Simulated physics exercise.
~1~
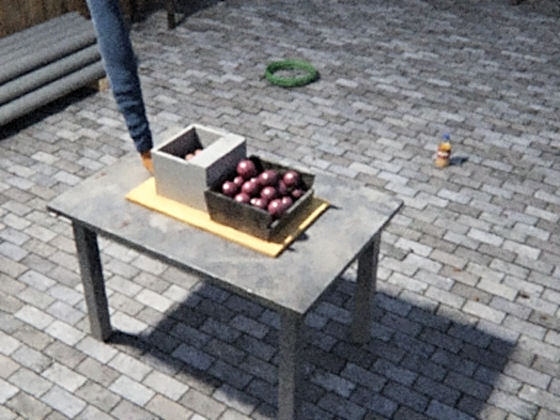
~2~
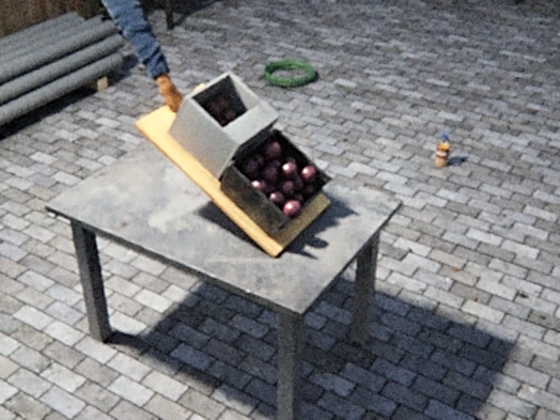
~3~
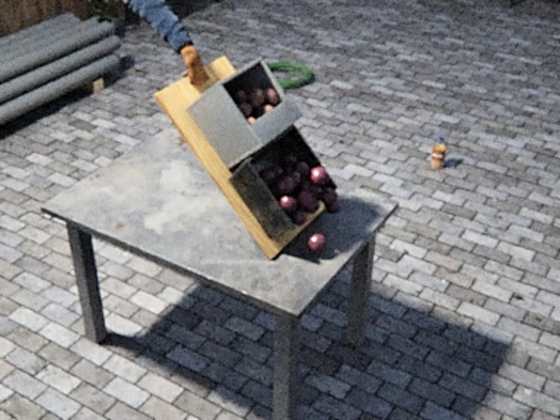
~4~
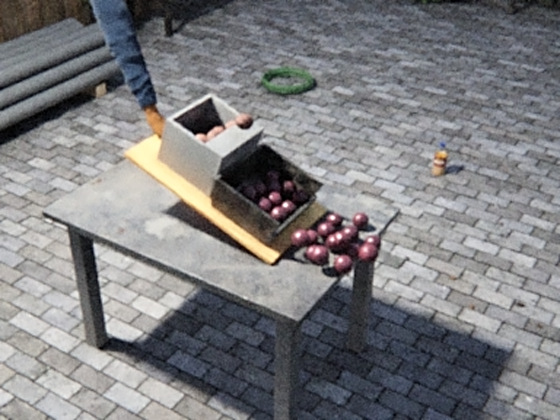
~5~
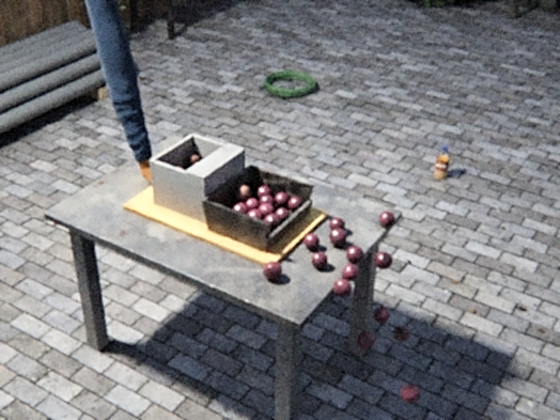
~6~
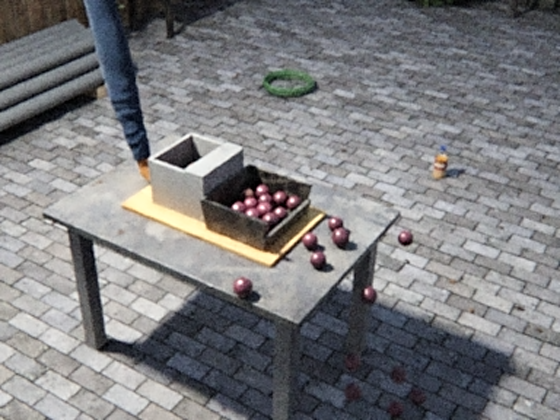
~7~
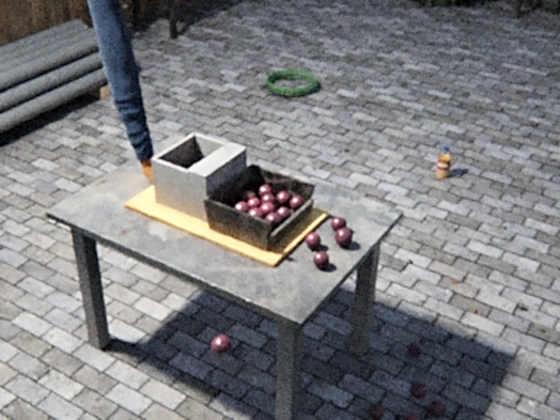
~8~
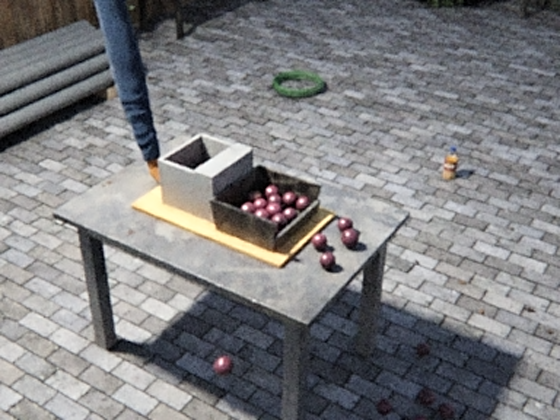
At the start, a grey crate and a black crate filled with dark red, round pieces sit on a yellowish board on a table in a paved yard. A hand at the left lifts that end of the board, tilting both crates steeply to the right. Pieces begin to tumble over the black crate's low right wall. As the hand lowers the board, more spill across the tabletop, and some drop off the edge onto the paving. At the end, the board lies flat, the black crate still holds many pieces, and three rest on the table beside it.
